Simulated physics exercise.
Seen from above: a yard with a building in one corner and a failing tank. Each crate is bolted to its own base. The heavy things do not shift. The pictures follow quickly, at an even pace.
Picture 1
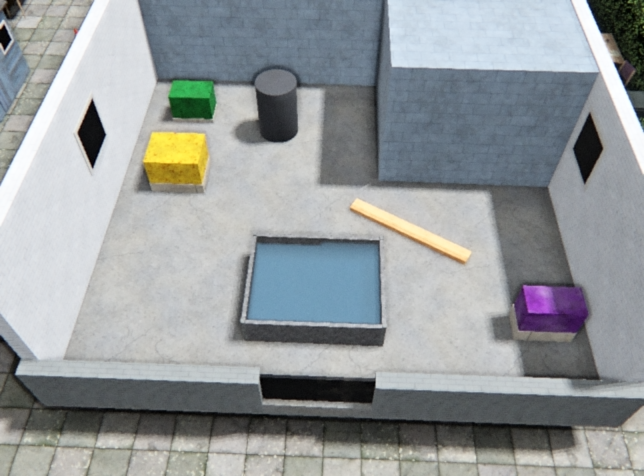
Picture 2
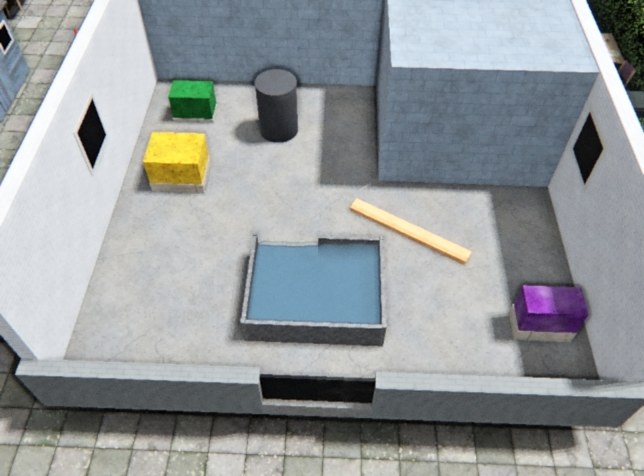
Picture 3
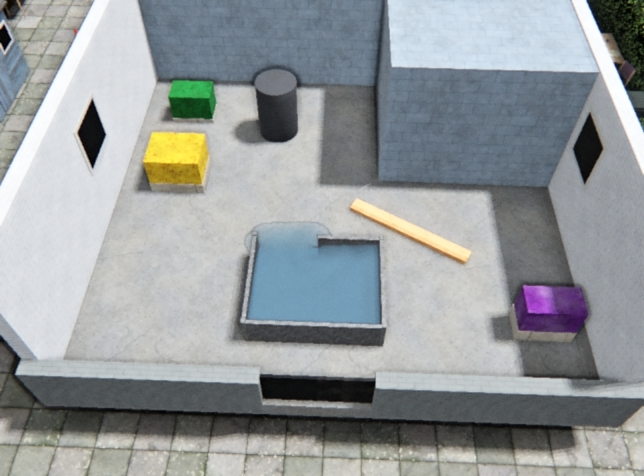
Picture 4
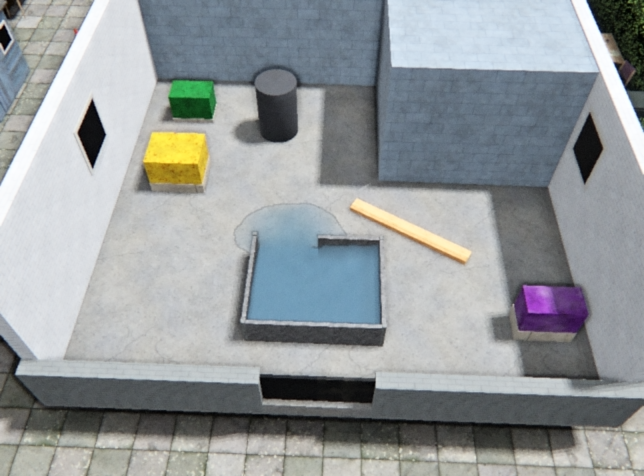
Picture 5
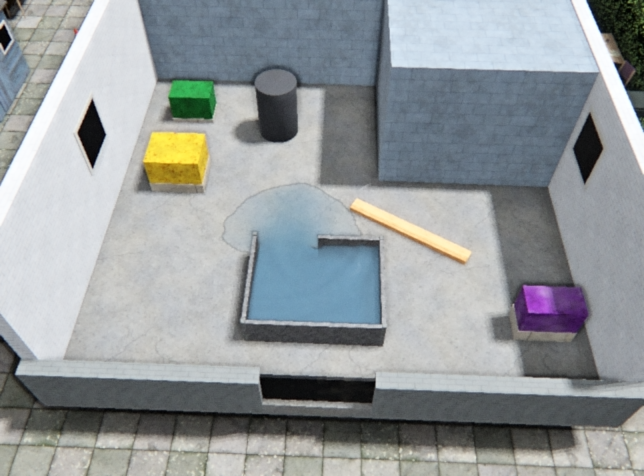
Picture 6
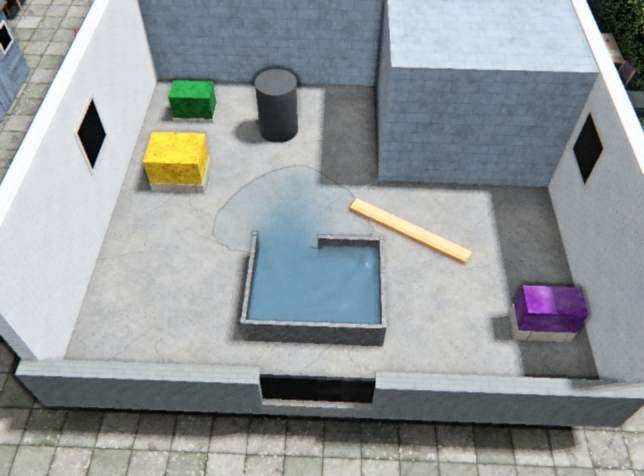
Water poured through a gap in the far side of a tank in a walled yard, after the water inside had sat still, and spread in a widening fan across the grey floor.
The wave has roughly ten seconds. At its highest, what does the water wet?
The green crate gets wet; the yellow crate stays dry; the purple crate stays dry.
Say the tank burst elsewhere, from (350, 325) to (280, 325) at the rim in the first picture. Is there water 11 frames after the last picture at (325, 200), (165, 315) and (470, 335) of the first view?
One after the other: Free of water, flooded, under water.
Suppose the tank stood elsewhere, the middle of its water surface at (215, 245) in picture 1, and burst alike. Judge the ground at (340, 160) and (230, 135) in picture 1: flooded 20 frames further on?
In that order: Flooded, flooded.
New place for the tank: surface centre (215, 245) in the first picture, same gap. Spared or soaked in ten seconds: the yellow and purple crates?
The yellow crate is soaked, the purple crate is spared.
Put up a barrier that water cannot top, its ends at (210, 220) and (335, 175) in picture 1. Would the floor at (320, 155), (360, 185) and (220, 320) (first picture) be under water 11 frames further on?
As listed: Dry, flooded, free of water.
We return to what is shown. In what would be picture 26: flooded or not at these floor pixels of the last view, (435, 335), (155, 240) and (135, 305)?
In turn: Clear, no water, not flooded.
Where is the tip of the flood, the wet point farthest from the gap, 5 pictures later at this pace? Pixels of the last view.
Close to (317, 111).
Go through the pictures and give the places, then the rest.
In the first picture, still water in the water tank at (316, 281).
In the second picture, the front is at a hidden place, out from the gap on the water tank's far side.
In the third picture, water pours out on the water tank's far side and has run to (323, 230).
In the fourth picture, the front is at (308, 207), out from the gap on the water tank's far side.
In the fifth picture, the front is at (306, 188), out from the gap on the water tank's far side.
In the sixth picture, water pours out on the water tank's far side and has run to (307, 170).
A moment on, water covers 20 % of the floor; the green crate not reached, the yellow crate water round its plinth, the purple crate not reached.
Next, water covers 30 % of the floor; the green crate water round its plinth, the yellow crate water round its plinth, the purple crate not reached.
Then, water covers 40 % of the floor; the green crate water round its plinth, the yellow crate water round its plinth, the purple crate not reached.
Later, water covers 45 % of the floor; the green crate water round its plinth, the yellow crate water round its plinth, the purple crate not reached.
In the end, water covers 70 % of the floor; the green crate was topped, the yellow crate stayed above the water, the purple crate stayed above the water.
